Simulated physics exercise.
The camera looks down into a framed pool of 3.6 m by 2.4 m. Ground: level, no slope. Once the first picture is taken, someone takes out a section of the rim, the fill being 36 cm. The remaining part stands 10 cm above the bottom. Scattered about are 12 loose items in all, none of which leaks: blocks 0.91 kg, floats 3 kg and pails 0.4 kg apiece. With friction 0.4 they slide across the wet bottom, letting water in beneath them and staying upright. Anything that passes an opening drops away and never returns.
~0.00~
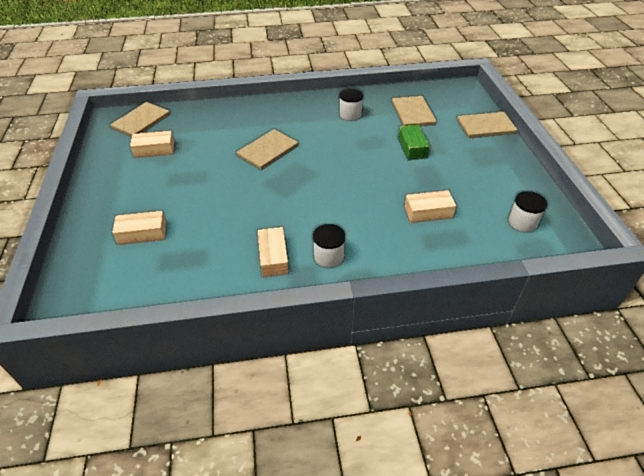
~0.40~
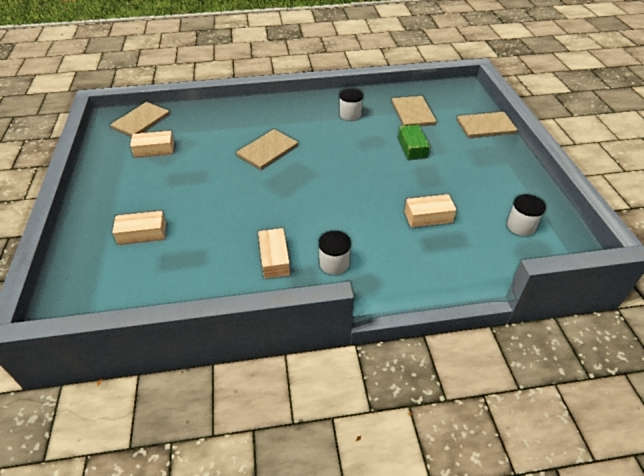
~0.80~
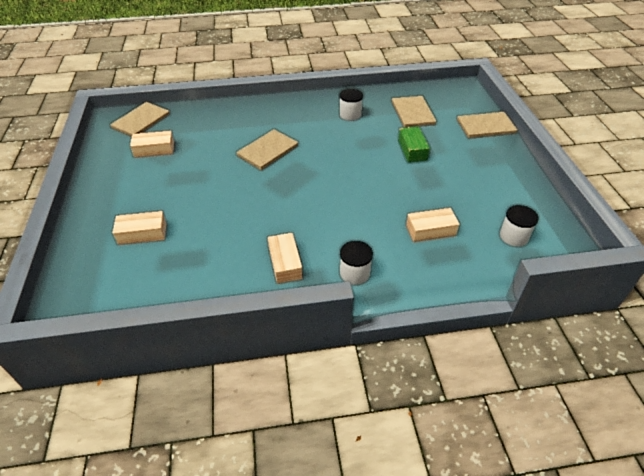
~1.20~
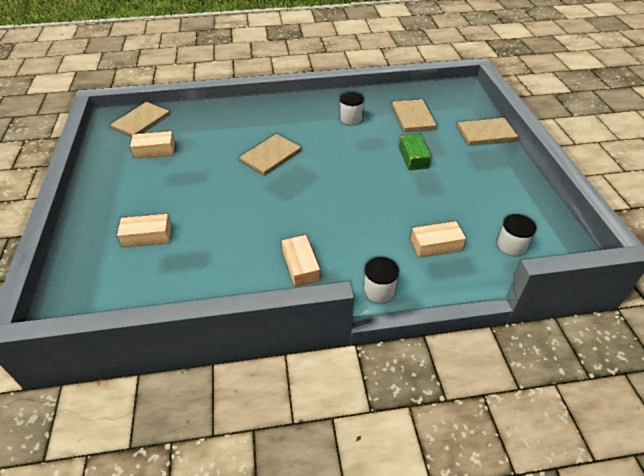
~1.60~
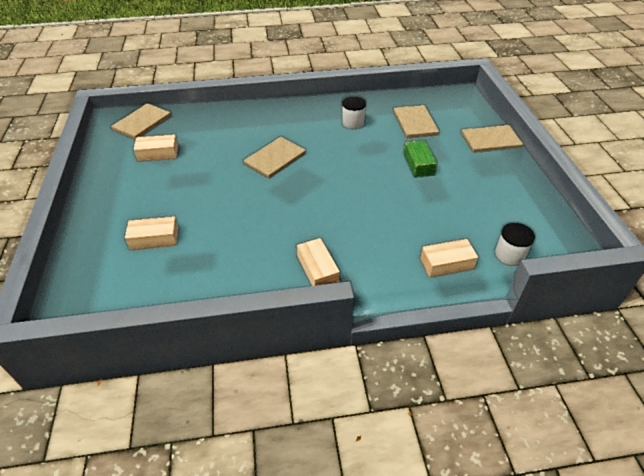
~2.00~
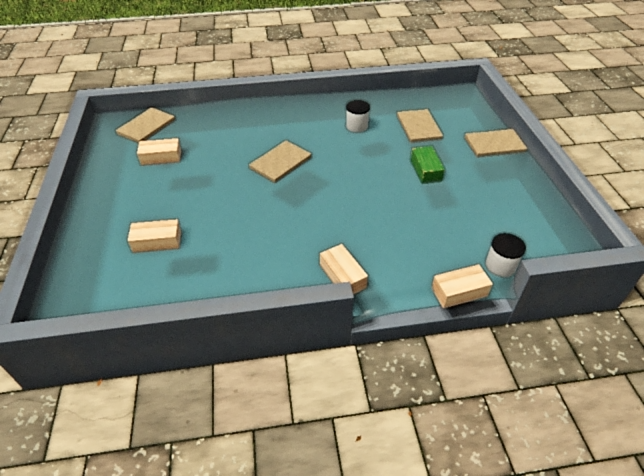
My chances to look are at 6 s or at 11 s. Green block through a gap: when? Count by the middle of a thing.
Between the times.
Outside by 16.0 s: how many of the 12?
I count 5.
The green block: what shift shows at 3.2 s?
Roughly 30 centimetres by that point.
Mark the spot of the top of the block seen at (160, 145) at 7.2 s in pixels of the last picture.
Roughly at (181, 160) in the last picture.
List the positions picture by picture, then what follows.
The green block at (414, 136), afloat; about 3090 L in view; 0 of 12 have shifted, in the first frame.
The green block at (414, 136) floats; 36 cm deep round most things; 0 of 12 have shifted, in the second frame.
The green block at (414, 138), afloat; about 2980 L in view; 4 of 12 have shifted, in the third frame.
The green block at (416, 146), afloat, 9 cm from its start; about 2910 L in view; 5 of 12 have shifted, in the fourth frame.
The green block at (421, 153), afloat, 17 cm from its start; about 2840 L in view; 10 of 12 have shifted, in the fifth frame.
The green block at (428, 159), afloat, 26 cm from its start; 32 cm deep round most things; 11 of 12 have shifted, in the sixth frame.
After 3.2 s the green block is near (438, 166), 0.3 m from its start, afloat; 4 of 12 are out; 8 afloat.
After 7.2 s the green block is near (467, 232), 1.0 m from its start, afloat; 4 of 12 are out; 8 afloat.
After 12.0 s the green block has gone out (at 8.7 s); 5 of 12 are out; 7 afloat.
After 16.0 s the green block has gone out (at 8.7 s); 5 of 12 are out; 7 afloat.
